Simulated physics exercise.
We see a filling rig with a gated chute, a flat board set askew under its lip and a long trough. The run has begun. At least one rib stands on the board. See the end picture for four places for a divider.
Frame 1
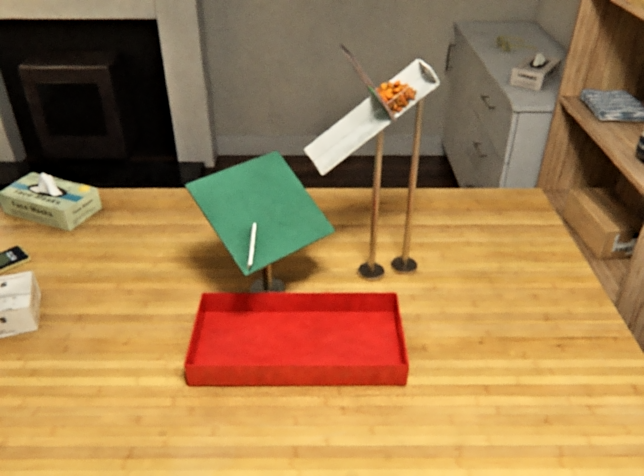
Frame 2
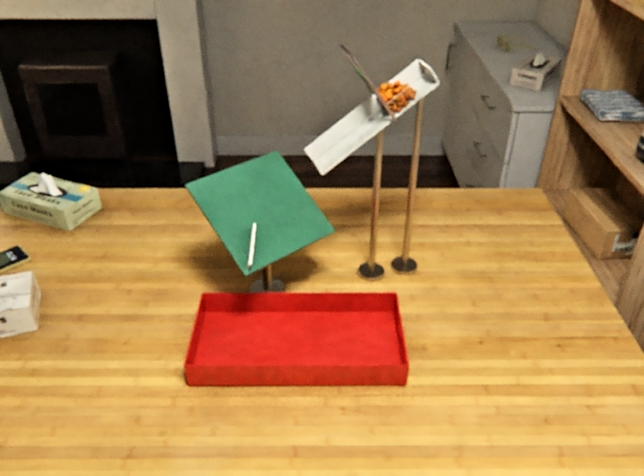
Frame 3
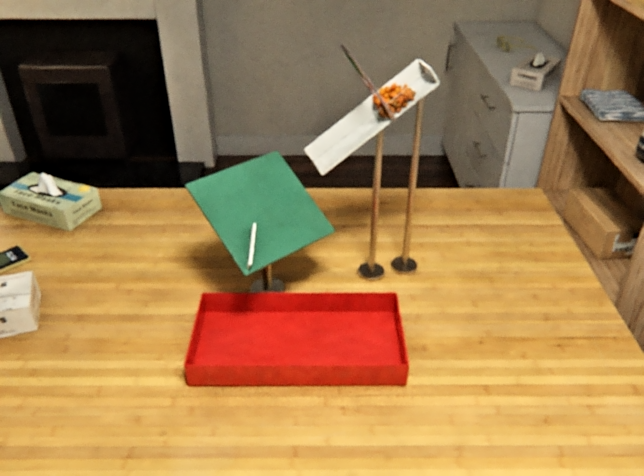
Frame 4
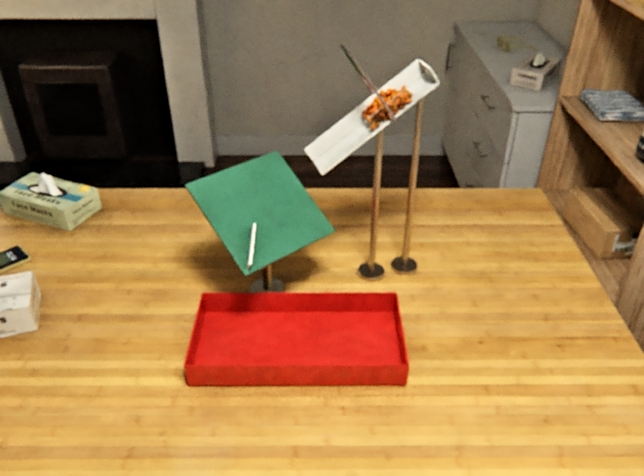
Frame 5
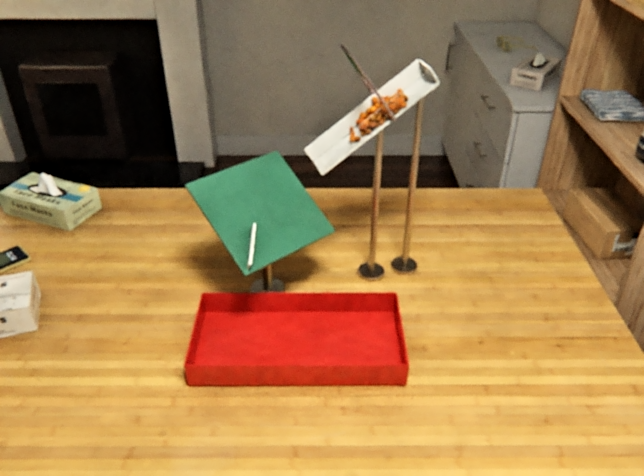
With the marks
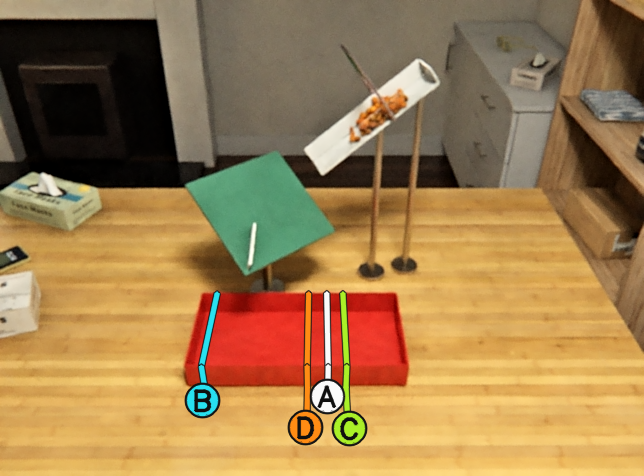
The clip opens on a wooden table with orange bits bunched near the top of a sloping white chute, above a tilted green board and an empty red tray. The bits start to slide down the chute to the left, then spread into a longer trail reaching about halfway down.
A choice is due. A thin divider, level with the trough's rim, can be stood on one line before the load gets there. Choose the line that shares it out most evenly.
The answer is line D.
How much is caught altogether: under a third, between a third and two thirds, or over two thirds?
About that: Over two thirds.
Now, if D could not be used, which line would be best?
The answer is A.
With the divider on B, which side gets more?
Right.
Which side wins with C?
Left.
On the marked copy, line A crosses the front rim at (328, 365); line B crosses the front rim at (201, 365); line C crosses the front rim at (346, 365); line D crosses the front rim at (307, 365).
If A is chosen, of what is caught, the larger part on the left of the divider, roughly a quarter on the right.
If B is chosen, of what is caught, not one piece on the left of the divider, every piece on the right.
If C is chosen, of what is caught, almost all on the left of the divider, just a few on the right.
If D is chosen, of what is caught, roughly two thirds on the left of the divider, roughly a third on the right.
